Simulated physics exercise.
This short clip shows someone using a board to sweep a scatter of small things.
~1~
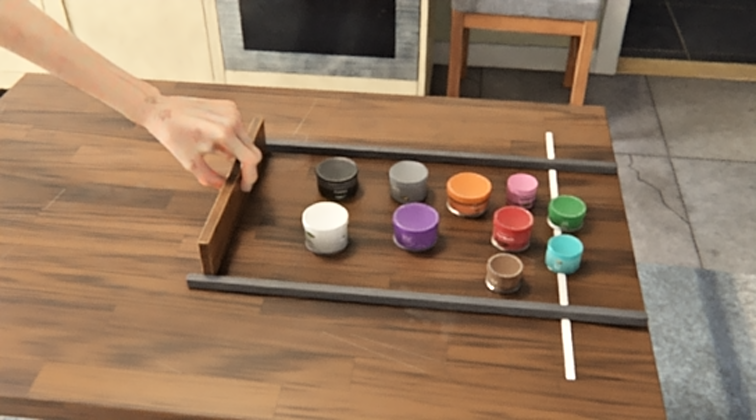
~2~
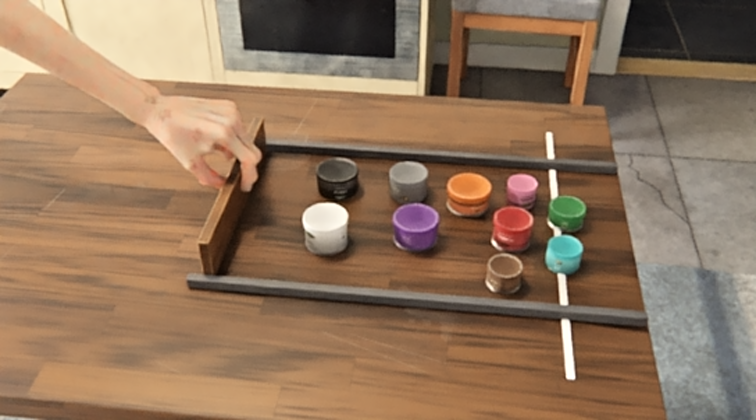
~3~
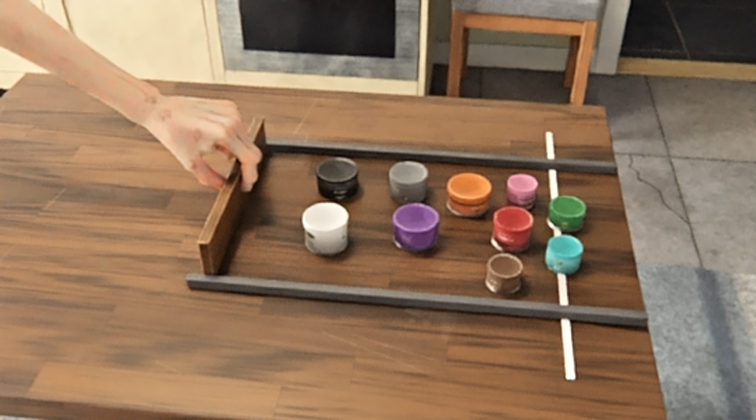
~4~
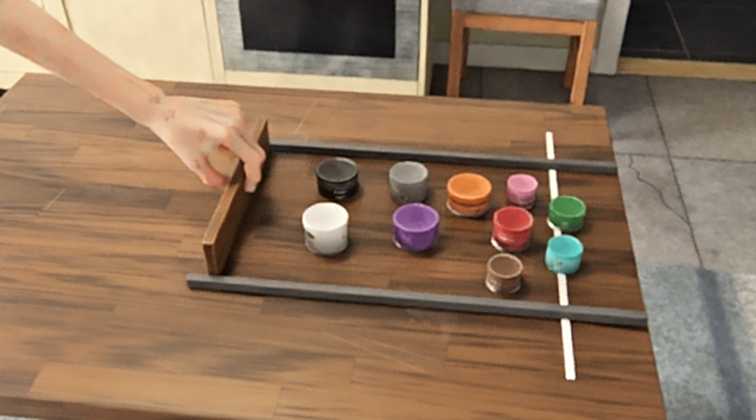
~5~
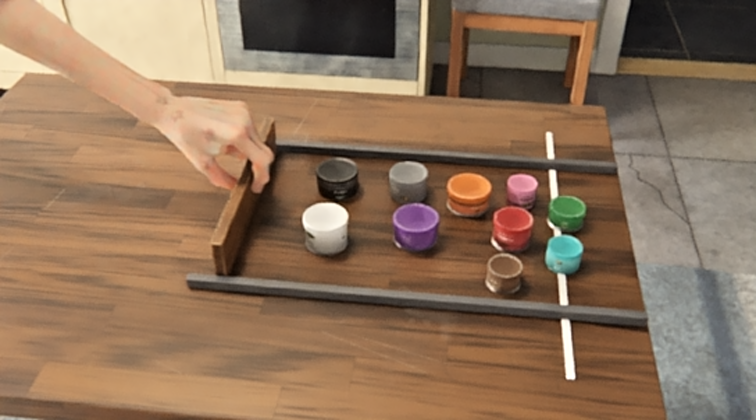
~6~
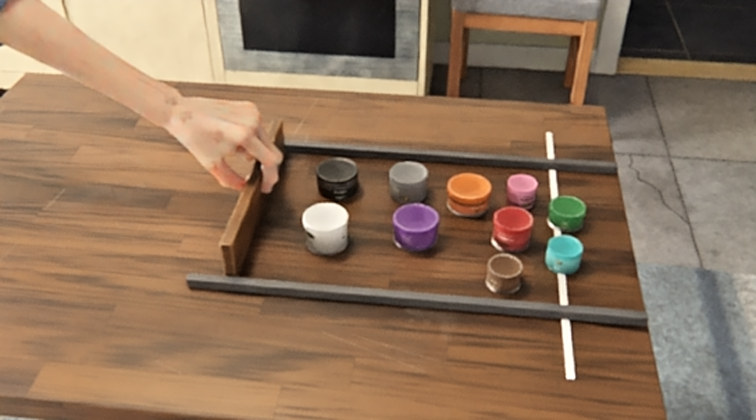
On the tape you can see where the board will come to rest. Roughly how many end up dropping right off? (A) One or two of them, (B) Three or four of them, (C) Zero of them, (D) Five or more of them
A.
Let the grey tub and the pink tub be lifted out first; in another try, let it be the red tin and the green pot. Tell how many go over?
Counts - first: 1; second: 0.
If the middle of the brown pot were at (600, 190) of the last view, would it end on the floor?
From that start, the object then does not stay.
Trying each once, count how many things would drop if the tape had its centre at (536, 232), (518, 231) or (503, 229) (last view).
It would be 0, 0 and 0.
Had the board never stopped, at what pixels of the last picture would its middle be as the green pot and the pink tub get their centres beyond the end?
The middle is at (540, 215) when it's the green pot, and at (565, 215) when it's the pink tub.
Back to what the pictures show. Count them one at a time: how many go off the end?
1.
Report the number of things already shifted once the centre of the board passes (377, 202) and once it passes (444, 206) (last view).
Answer - first 5, then 6.
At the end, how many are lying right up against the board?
4.
Early on, none off yet; green pot at rest near (566, 214); turquoise tub at rest near (564, 255); pink tub at rest near (521, 192).
Finally, the number that fall off is one or two; lost, green pot.
